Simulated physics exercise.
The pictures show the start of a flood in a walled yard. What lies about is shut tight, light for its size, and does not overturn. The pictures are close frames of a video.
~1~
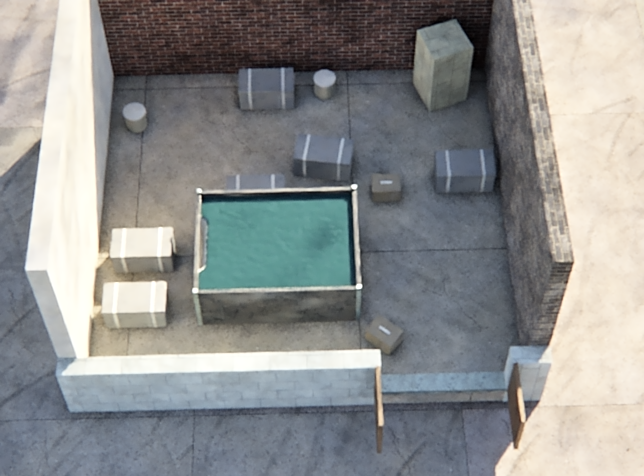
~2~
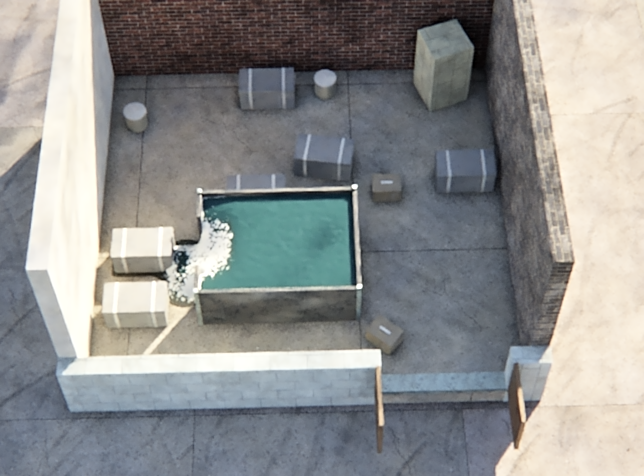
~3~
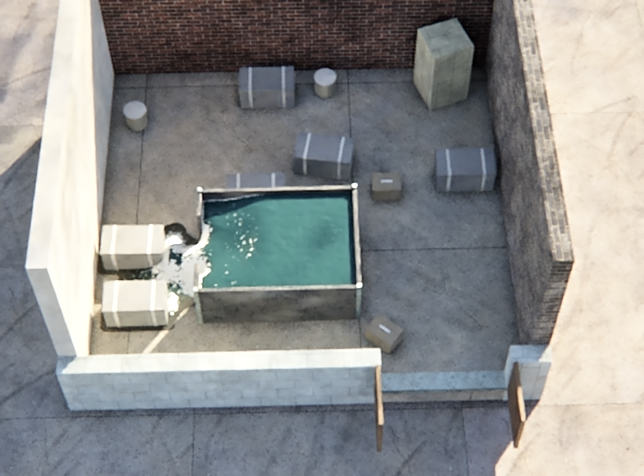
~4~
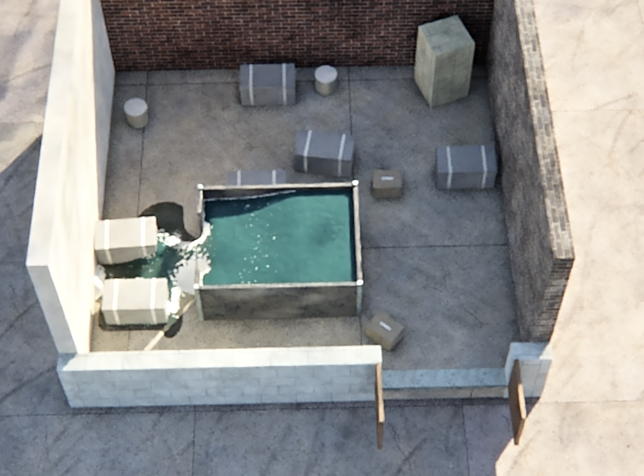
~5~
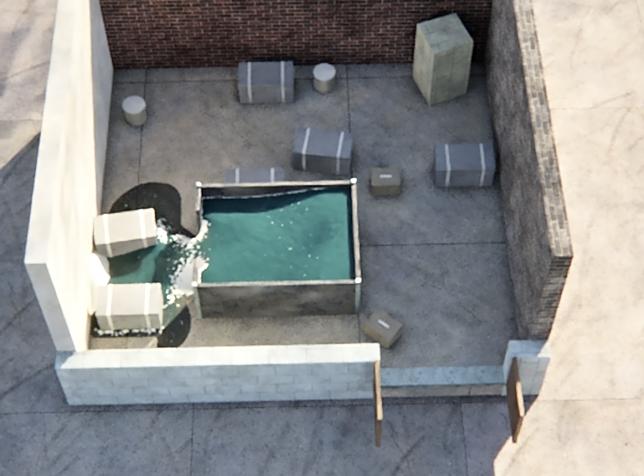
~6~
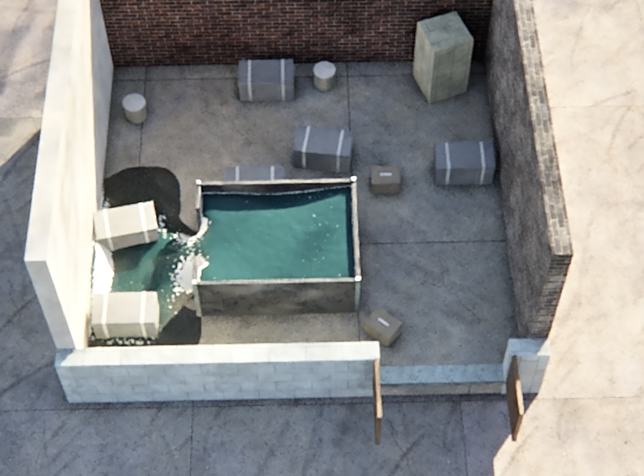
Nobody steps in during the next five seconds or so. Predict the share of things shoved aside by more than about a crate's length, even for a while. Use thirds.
It is from one to two thirds.
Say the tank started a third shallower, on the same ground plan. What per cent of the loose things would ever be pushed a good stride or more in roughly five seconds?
Near 40 in a hundred.
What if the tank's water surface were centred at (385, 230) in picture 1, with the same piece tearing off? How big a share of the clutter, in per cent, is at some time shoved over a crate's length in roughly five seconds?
I make it 50 per cent.
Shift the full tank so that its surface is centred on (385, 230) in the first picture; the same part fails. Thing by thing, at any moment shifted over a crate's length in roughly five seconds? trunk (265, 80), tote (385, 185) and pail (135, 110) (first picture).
One after the other: Pushed that far, not that far, moved that far.
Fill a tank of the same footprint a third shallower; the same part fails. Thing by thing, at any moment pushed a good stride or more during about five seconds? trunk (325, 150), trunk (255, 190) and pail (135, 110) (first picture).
As listed: No, not that far, yes.
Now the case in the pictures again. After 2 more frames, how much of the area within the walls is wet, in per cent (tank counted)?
Close to 25 %.
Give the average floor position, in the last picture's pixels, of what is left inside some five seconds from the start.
At about (368, 175).
A moment on, 1 of 10 are well off their spots; 0 afloat.
Next, 3 of 10 are well off their spots; 2 afloat.
Later, 4 of 10 are well off their spots; 2 afloat.
In the end, 6 of 10 are well off their spots, and 6 have been at some point; 1 afloat.
